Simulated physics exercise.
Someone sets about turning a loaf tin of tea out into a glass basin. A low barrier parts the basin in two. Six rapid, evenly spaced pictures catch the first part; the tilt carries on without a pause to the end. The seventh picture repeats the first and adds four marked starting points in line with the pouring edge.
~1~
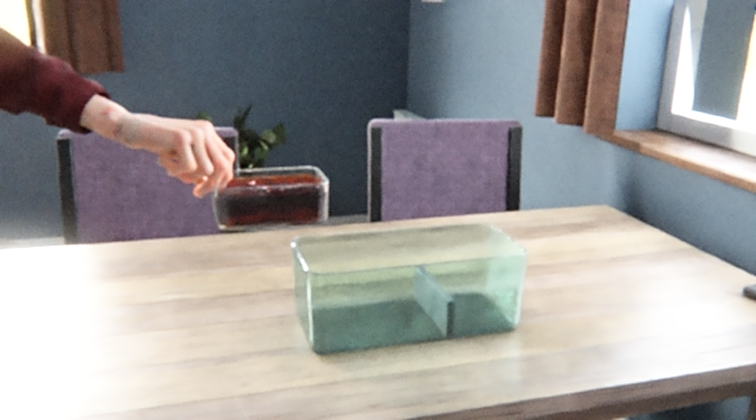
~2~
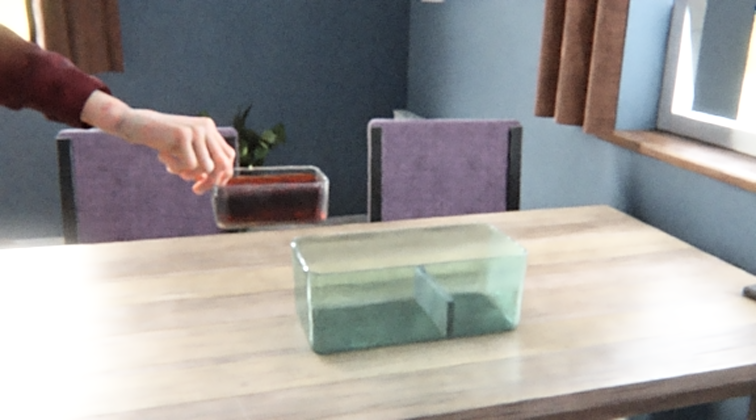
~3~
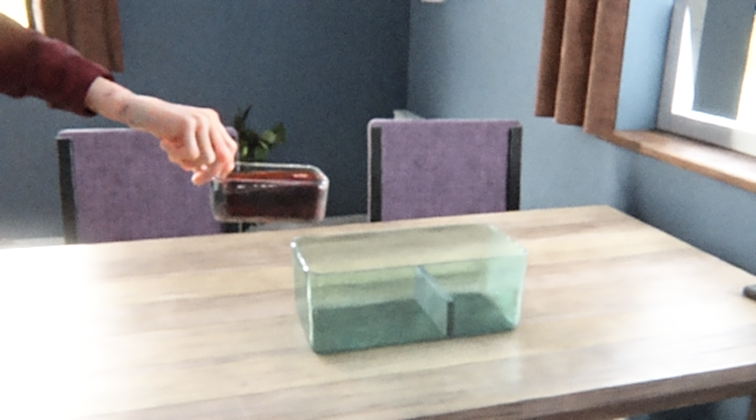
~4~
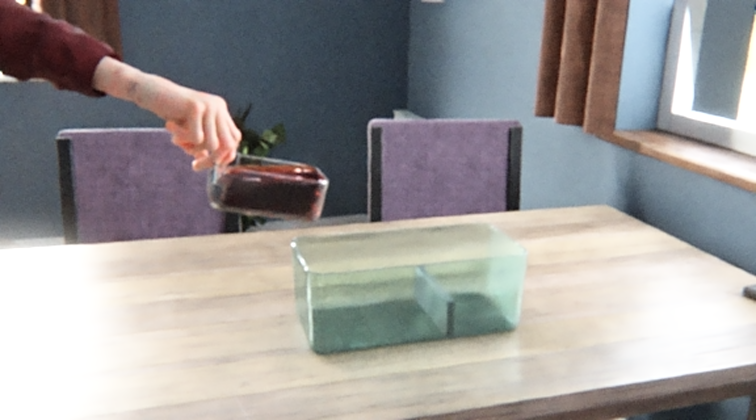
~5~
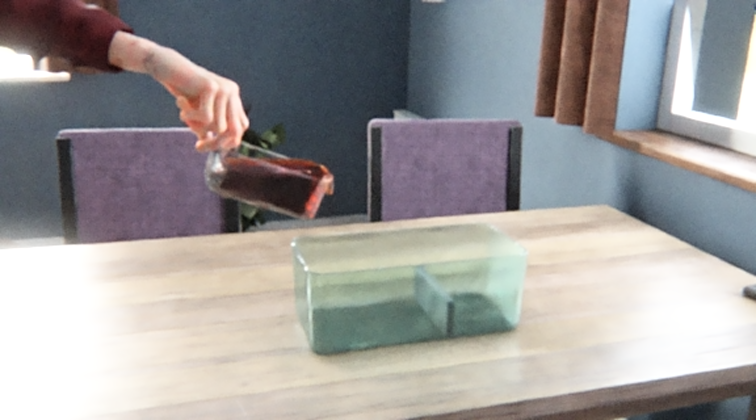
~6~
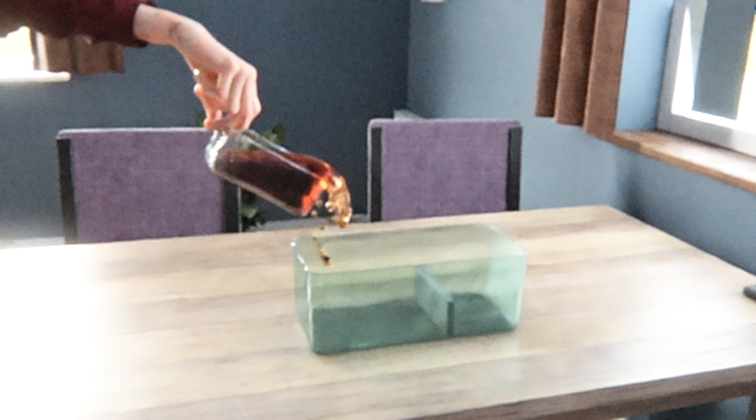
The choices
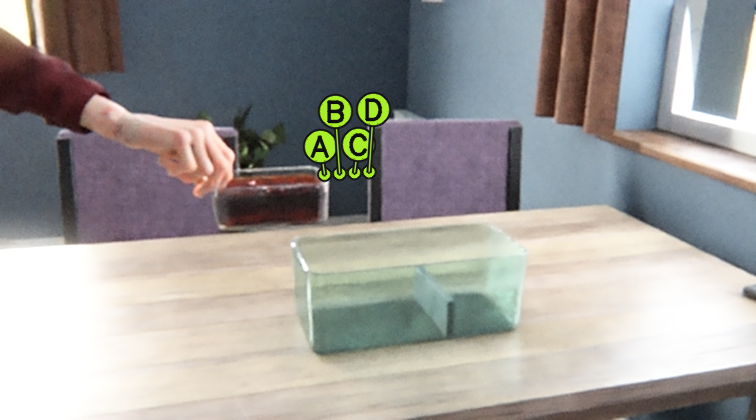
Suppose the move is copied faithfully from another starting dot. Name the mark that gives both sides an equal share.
Use spot D.
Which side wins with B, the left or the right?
The left one.
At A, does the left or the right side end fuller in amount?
The left one.
On the marked copy, A at (324, 174); B at (339, 173); C at (354, 172); D at (369, 171).
For spot A, about 98 % ends left of the wall and 1 % right of it.
For spot B, about 96 % ends left of the wall and 3 % right of it.
For spot C, about 83 % ends left of the wall and 15 % right of it.
For spot D, about 48 % ends left of the wall and 50 % right of it.
